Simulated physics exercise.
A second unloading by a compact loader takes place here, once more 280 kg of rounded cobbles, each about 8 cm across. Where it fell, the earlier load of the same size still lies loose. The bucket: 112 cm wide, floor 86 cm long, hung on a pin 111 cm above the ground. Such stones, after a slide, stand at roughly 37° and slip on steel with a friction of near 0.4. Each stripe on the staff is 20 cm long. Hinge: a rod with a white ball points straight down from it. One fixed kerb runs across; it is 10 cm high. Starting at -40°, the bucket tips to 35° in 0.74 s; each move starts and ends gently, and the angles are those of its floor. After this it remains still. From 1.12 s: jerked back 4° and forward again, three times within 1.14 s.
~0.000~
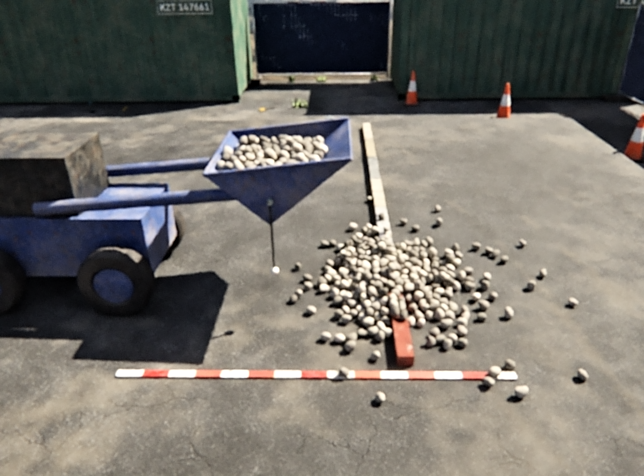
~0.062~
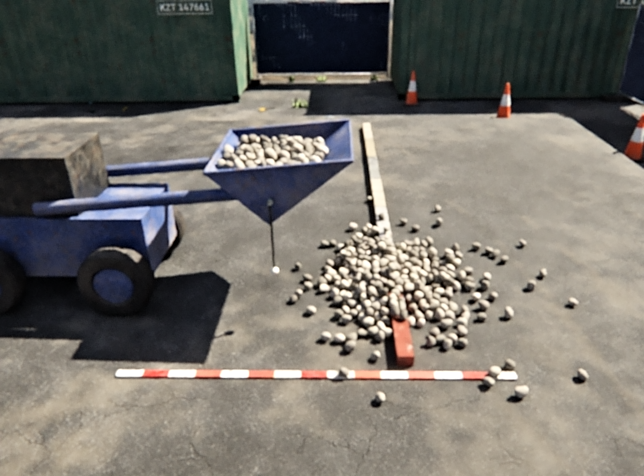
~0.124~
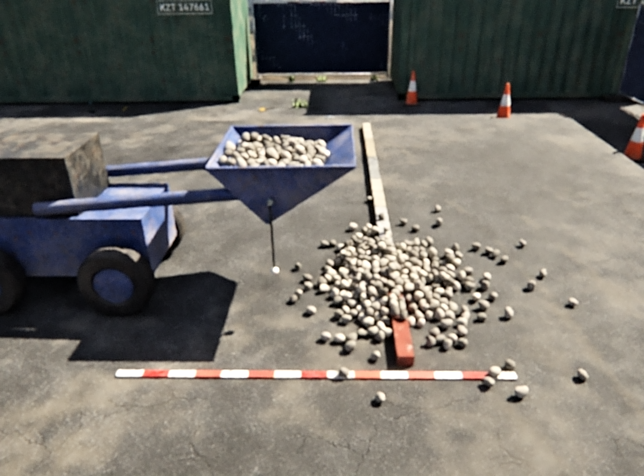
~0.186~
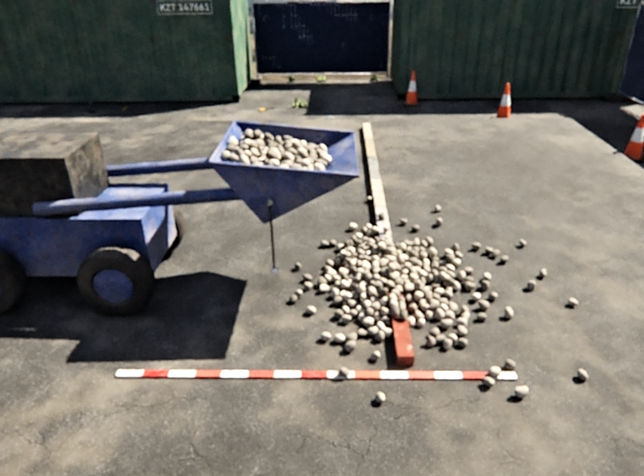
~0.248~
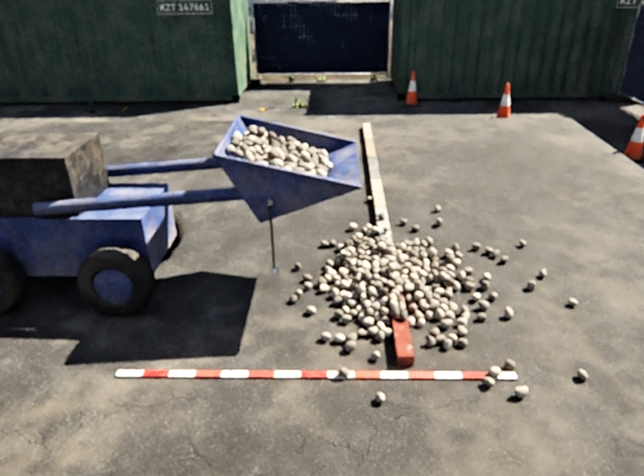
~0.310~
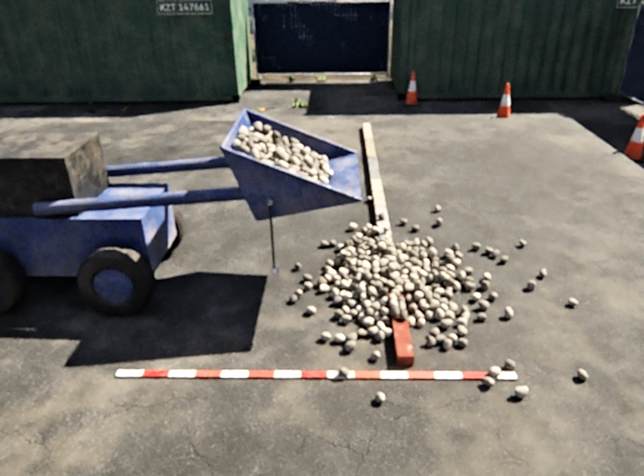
In a paved yard, a blue loader's raised bucket of rounded stones slowly tilting down to the right beside a loose stone pile.
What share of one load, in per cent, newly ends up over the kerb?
39 %.
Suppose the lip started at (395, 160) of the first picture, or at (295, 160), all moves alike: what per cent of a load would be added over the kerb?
Around 90 and 0 percent respectively.
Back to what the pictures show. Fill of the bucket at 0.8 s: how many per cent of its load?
It keeps some 90 percent of its load.
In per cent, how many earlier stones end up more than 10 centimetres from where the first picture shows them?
10 %.
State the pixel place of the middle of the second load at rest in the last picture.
Their centre ends up near (379, 269).
After 0.6 s the floor is at 23°; in per cent of one load, 100 in the bucket, 61 on this side of the kerb, 39 over the kerb; the foremost stones are at (527, 276).
After 0.8 s the floor is at 35°; in per cent of one load, 89 in the bucket, 72 on this side of the kerb, 39 over the kerb; the foremost stones are at (527, 276).
After 2.7 s the floor is at 35°; in per cent of one load, 0 in the bucket, 122 on this side of the kerb, 78 over the kerb; the foremost stones are at (542, 278).
After 5.3 s the floor is at 35°; in per cent of one load, 0 in the bucket, 122 on this side of the kerb, 78 over the kerb; the foremost stones are at (542, 278). Net gain over the kerb, 39.
